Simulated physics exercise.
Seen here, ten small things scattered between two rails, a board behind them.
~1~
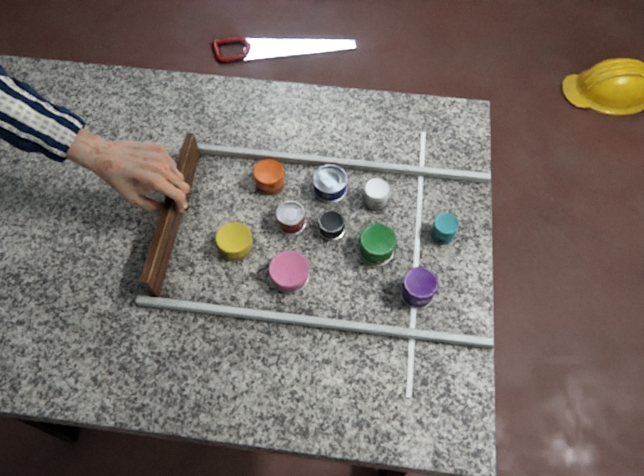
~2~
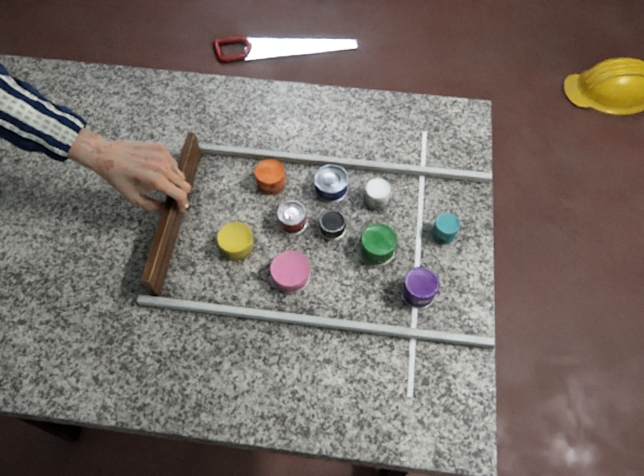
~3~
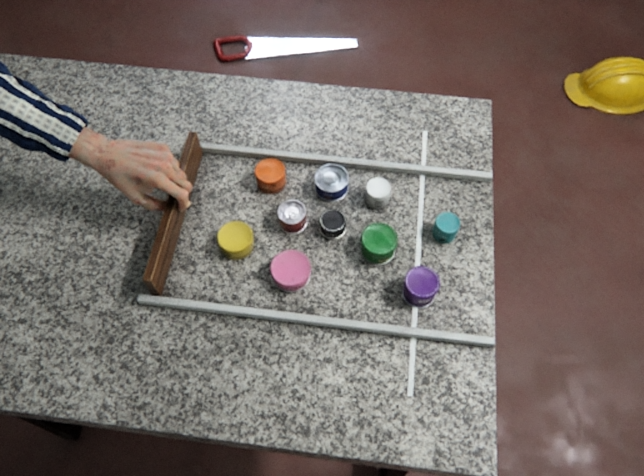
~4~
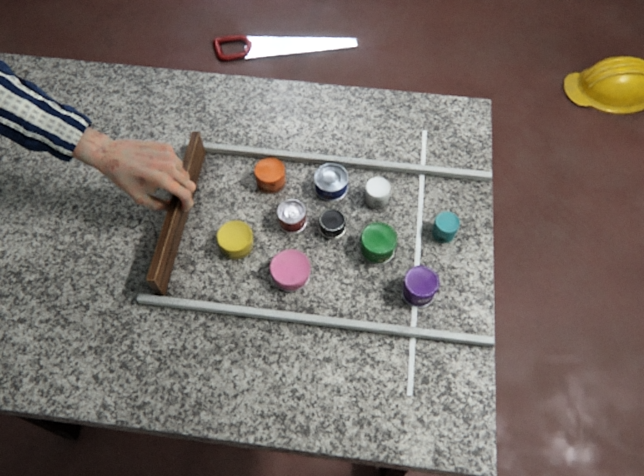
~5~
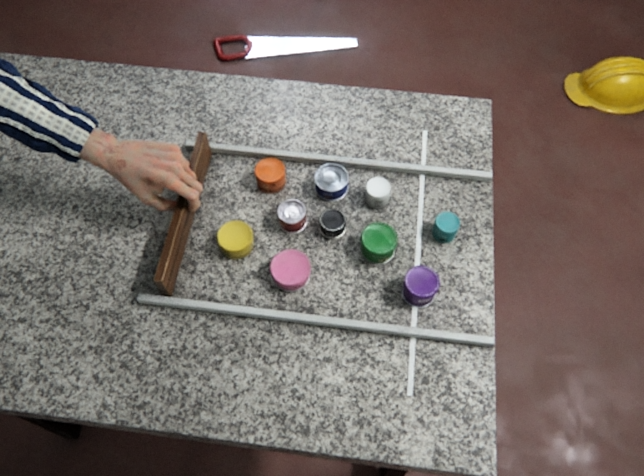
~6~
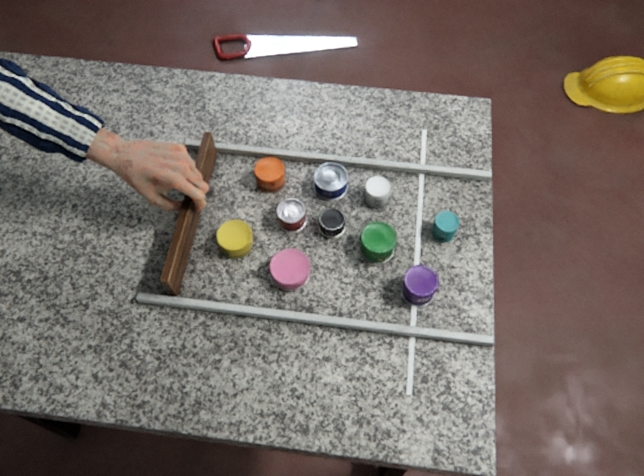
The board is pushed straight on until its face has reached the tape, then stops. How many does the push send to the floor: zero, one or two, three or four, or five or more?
Here the number that fall off is zero.
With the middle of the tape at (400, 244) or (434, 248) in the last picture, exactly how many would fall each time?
Down on the floor: 0 and 1.
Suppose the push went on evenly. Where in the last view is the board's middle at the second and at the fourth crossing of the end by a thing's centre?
First at (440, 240), next at (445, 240).
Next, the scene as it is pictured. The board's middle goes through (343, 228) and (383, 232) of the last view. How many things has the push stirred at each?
First 8, then 10.
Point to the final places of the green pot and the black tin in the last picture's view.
Near (472, 260) and (460, 234).
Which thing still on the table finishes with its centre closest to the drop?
It is the turquoise tub.
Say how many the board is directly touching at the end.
That makes 4.
Early on, none off yet; turquoise tub at rest near (445, 227); purple tin at rest near (420, 286); green pot at rest near (378, 243).
A while later, none off yet; turquoise tub at rest near (445, 227); purple tin at rest near (420, 286); green pot moving near (383, 245).
Further along, none off yet; turquoise tub at rest near (445, 227); purple tin travelled a little near (431, 287); green pot travelled about its own width near (429, 253).
Finally, the number that fall off is zero.
